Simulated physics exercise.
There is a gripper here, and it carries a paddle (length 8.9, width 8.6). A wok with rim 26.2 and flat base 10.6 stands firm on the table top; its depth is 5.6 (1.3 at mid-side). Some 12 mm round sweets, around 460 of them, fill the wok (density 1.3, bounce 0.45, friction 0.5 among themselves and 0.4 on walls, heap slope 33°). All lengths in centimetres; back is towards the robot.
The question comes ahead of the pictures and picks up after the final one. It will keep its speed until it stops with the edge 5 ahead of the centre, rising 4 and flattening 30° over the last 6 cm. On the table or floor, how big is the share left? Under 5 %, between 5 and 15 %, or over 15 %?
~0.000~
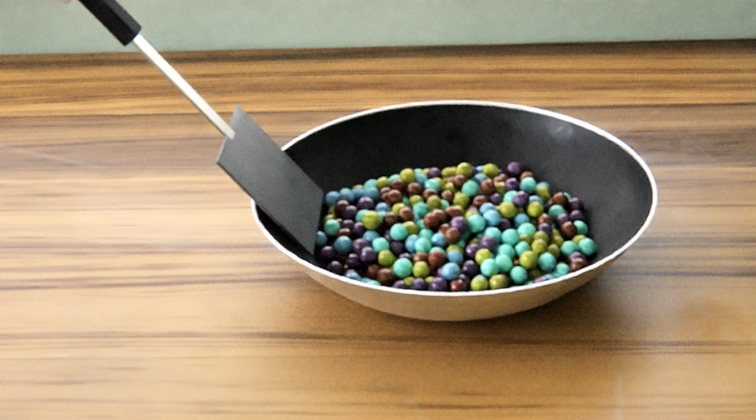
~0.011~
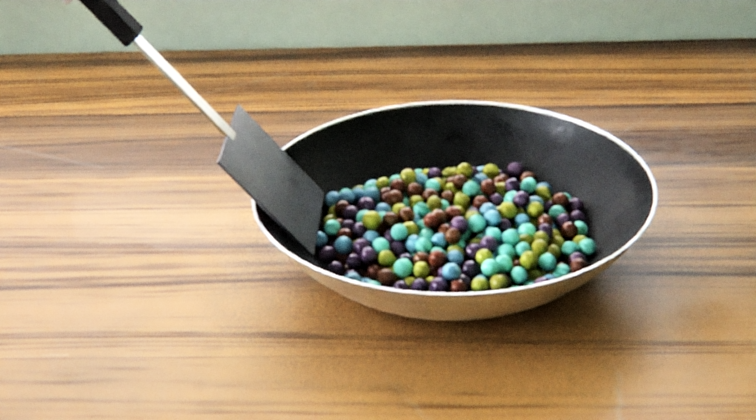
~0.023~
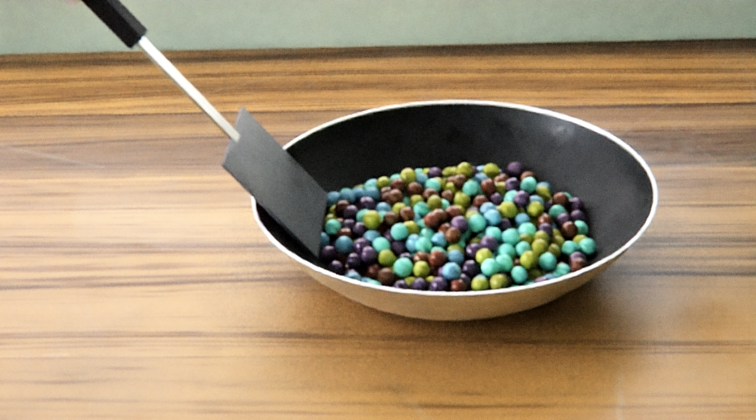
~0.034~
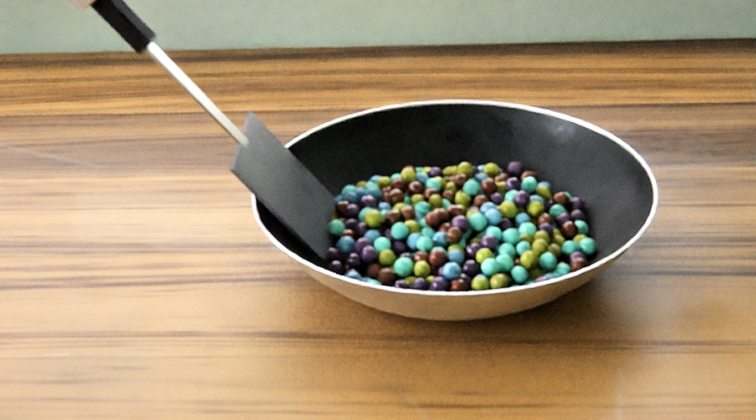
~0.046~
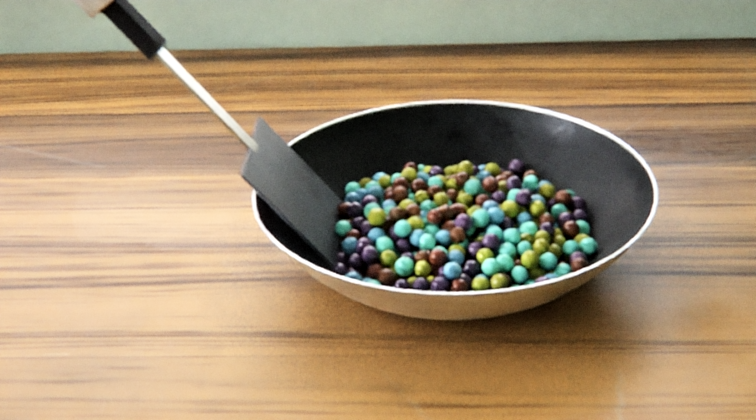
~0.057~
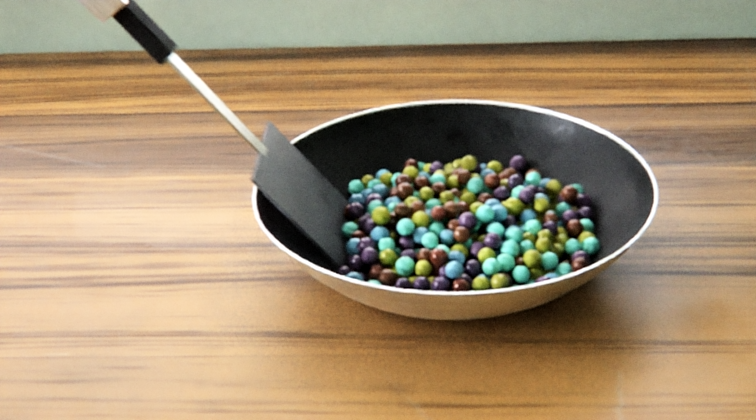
Under 5 %.
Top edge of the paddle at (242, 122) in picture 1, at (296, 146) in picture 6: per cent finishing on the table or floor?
It comes to something like 5 %, give or take.
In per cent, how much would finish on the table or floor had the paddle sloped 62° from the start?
In that case some 0 per cent.
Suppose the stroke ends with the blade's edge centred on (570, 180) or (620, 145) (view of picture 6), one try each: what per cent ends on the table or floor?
Around 10 per cent for the first try and 35 per cent for the second.
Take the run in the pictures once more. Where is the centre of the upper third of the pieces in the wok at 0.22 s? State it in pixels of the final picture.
It is centred at roughly (562, 201).
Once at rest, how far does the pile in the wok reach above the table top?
Some 7.0 cm above the table.
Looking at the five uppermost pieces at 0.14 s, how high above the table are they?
I'd put them at about 5 centimetres above the table.
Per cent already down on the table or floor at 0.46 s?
Around 0 percent.
After 0.14 s, sloping 52°, highest piece 5 above the table; 461 in the wok.
After 0.22 s, sloping 39°, highest piece 7 above the table; 461 in the wok.
After 0.46 s, sloping 22°, highest piece 6 above the table; 460 in the wok, 1 on the table or floor.
After 1.51 s, sloping 22°, highest piece 6 above the table; 460 in the wok, 1 on the table or floor.
At rest, 460 in the wok, 1 on the table or floor. That is 0 % on the table or floor.
